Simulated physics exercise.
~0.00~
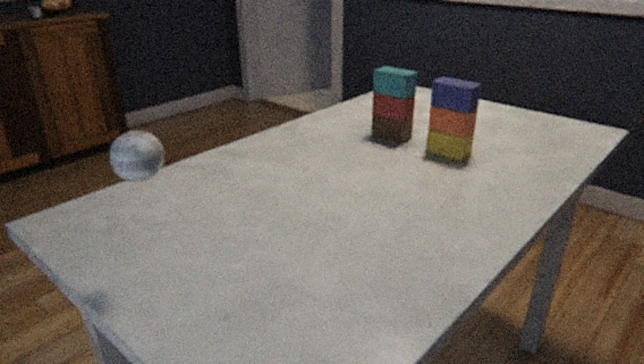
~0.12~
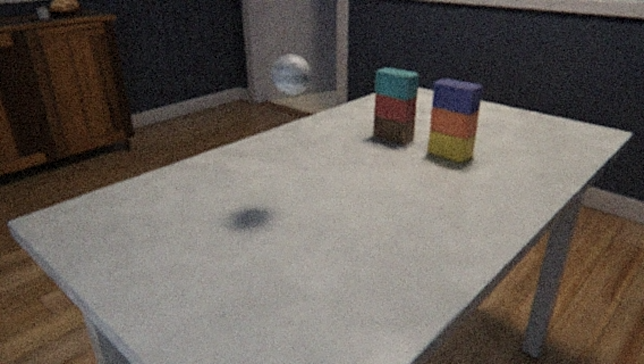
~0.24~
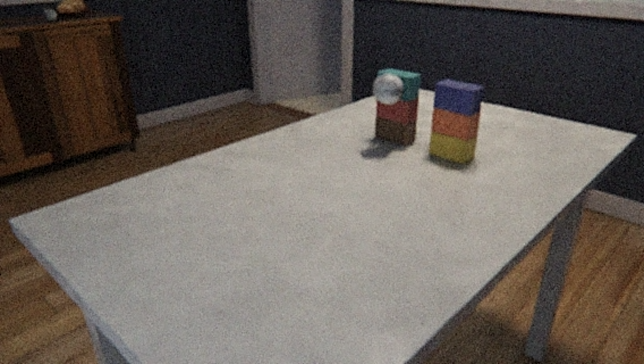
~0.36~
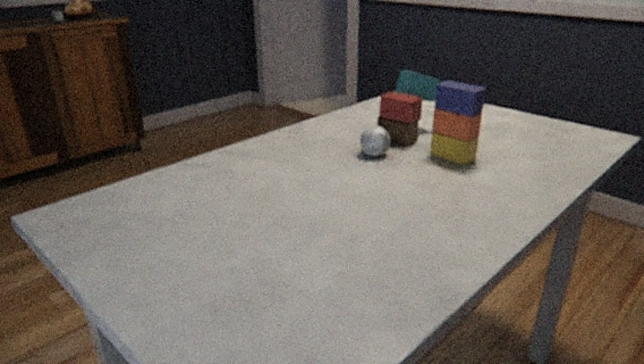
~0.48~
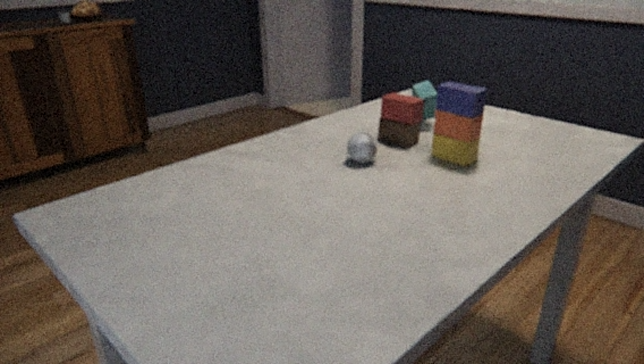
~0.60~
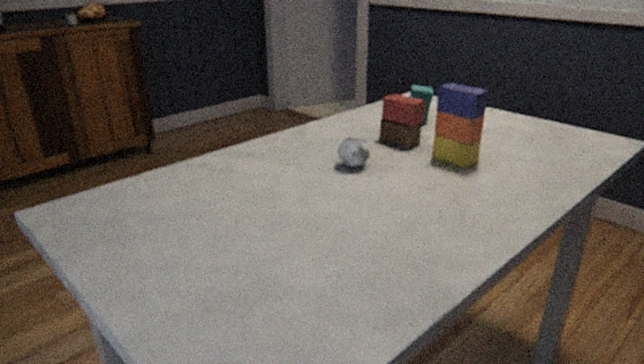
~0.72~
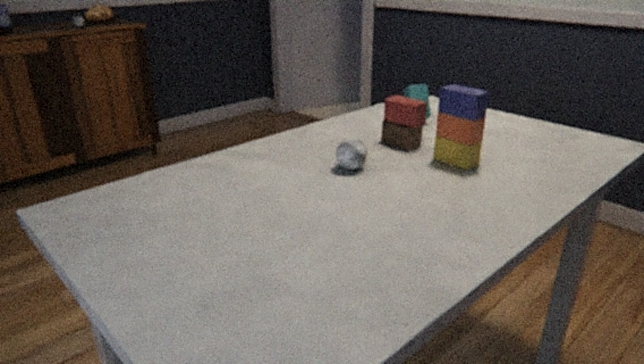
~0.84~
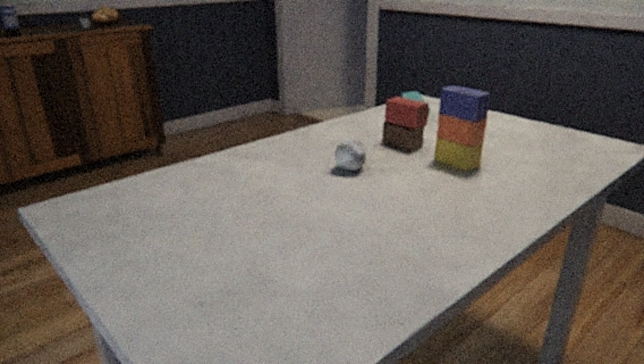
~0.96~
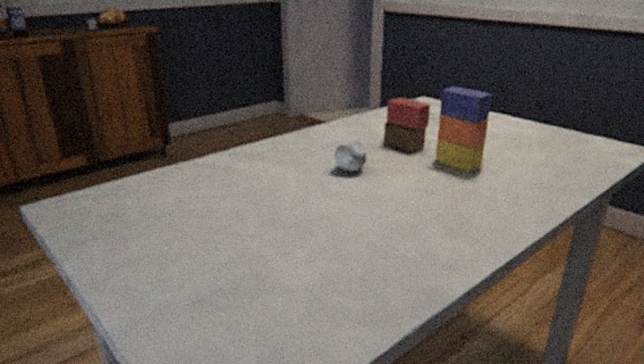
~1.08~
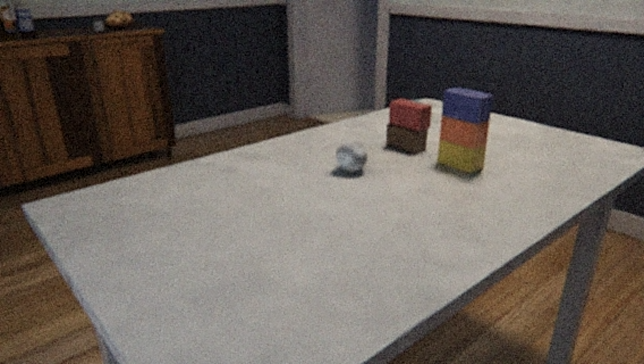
On a pale table in a dim room, a silvery white ball flew in from the left and hit the nearer-left stack, knocking its turquoise top block off behind it, then rolled back and stopped, while the blue-topped stack stayed standing.
